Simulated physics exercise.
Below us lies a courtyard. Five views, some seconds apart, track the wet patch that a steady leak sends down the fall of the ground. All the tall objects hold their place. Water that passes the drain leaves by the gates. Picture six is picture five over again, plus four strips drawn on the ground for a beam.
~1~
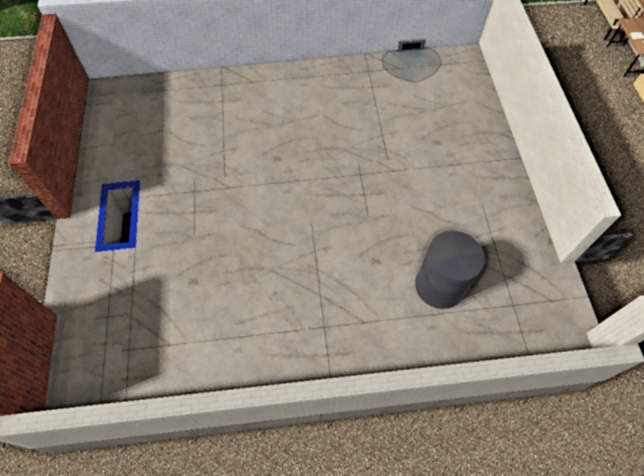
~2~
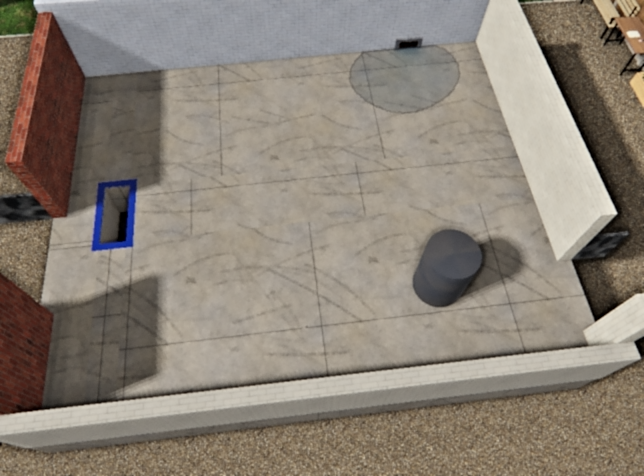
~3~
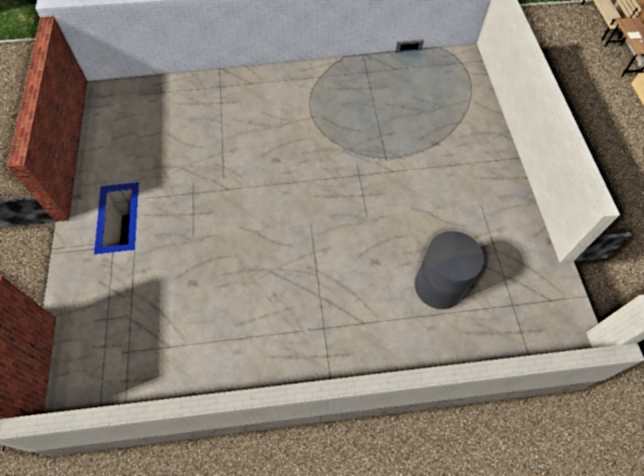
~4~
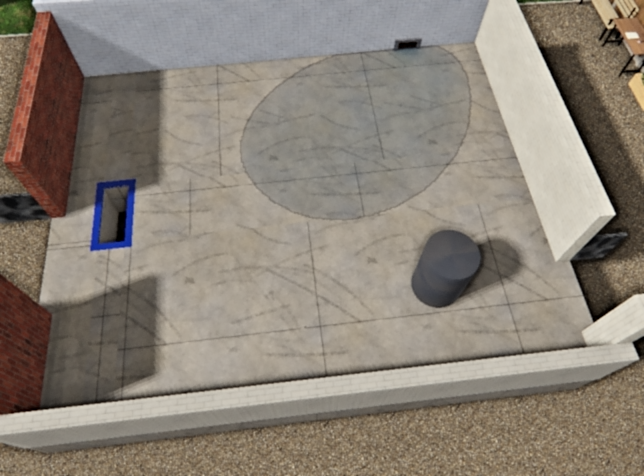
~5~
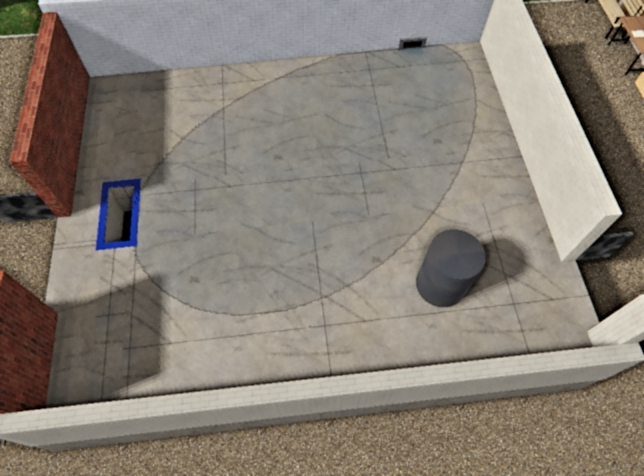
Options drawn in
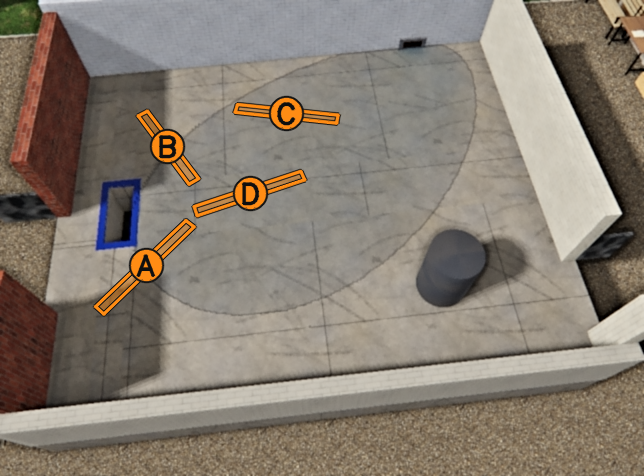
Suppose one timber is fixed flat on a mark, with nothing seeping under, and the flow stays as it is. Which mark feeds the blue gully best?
Take D.
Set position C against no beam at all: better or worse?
Position C is worse.
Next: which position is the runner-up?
It is A.
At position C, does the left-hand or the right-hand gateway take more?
The left gate.
On the marked copy, A from (99, 310) to (190, 223); B from (142, 113) to (193, 181); C from (236, 108) to (337, 119); D from (195, 211) to (302, 175).
With A, about 26 % of the stream runs into the blue gully, about 71 % out by the gates.
With B, about 12 % of the stream runs into the blue gully, about 86 % out by the gates.
With C, about 12 % of the stream runs into the blue gully, about 85 % out by the gates.
With D, about 34 % of the stream runs into the blue gully, about 64 % out by the gates.
